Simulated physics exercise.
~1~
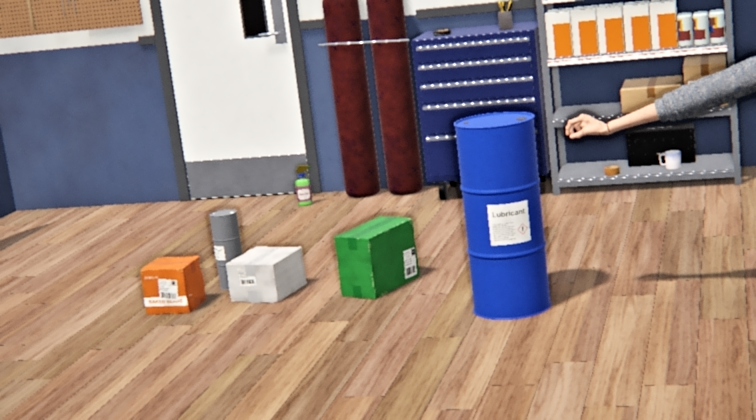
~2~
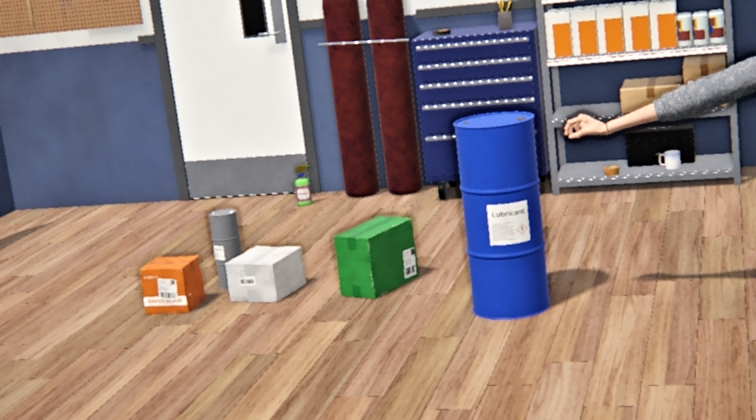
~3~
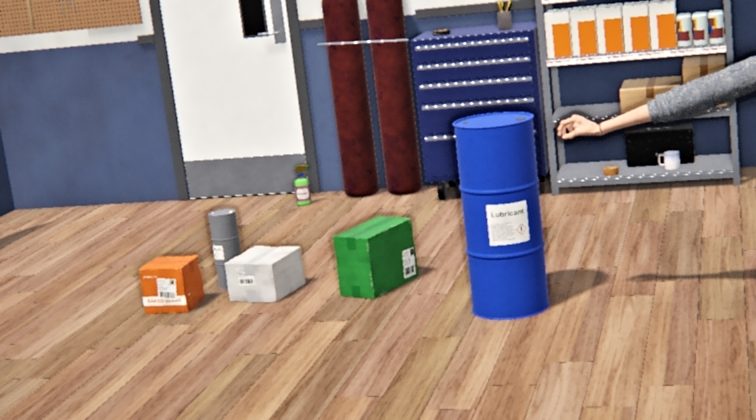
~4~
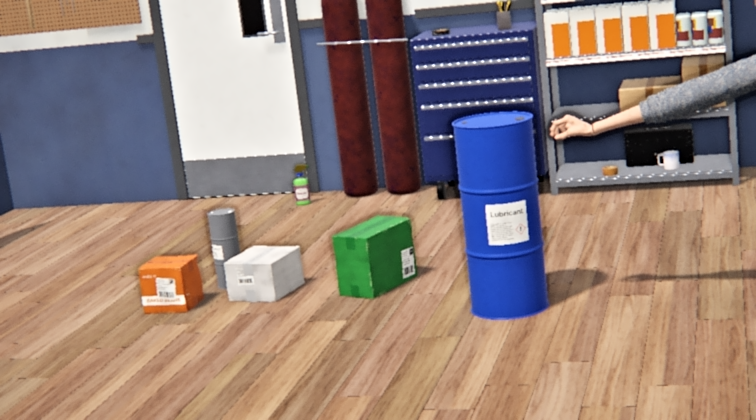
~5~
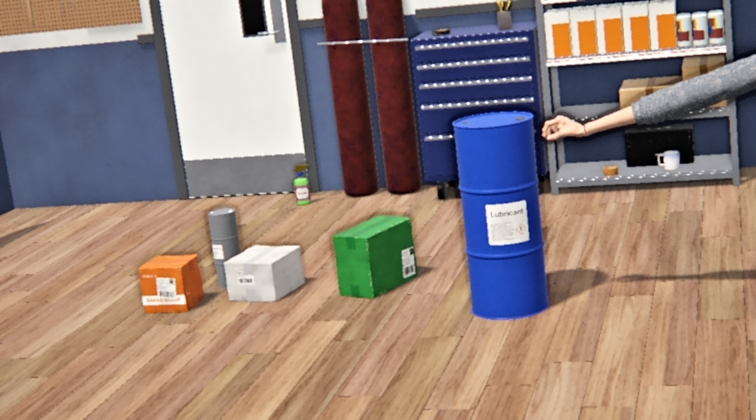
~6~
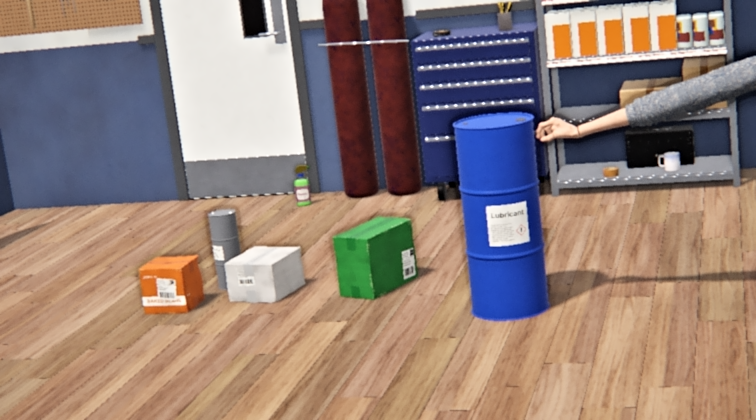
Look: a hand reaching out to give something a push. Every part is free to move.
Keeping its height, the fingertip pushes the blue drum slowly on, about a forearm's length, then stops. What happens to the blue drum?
It is overturned.
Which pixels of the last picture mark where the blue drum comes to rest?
It finishes at around (374, 276).
Then, 0.40 s after the last picture, blue drum tipped 10° from how it was near (485, 212).
Then, 1.00 s after the last picture, blue drum tipped 27° from how it was near (454, 211).
Then, 1.40 s after the last picture, blue drum tipped 52° from how it was near (413, 226).
Then, 1.60 s after the last picture, blue drum on its side near (376, 272).
At rest, tipped over on the floor, blue drum. Seen from the same camera at the end, blue drum near (374, 276).
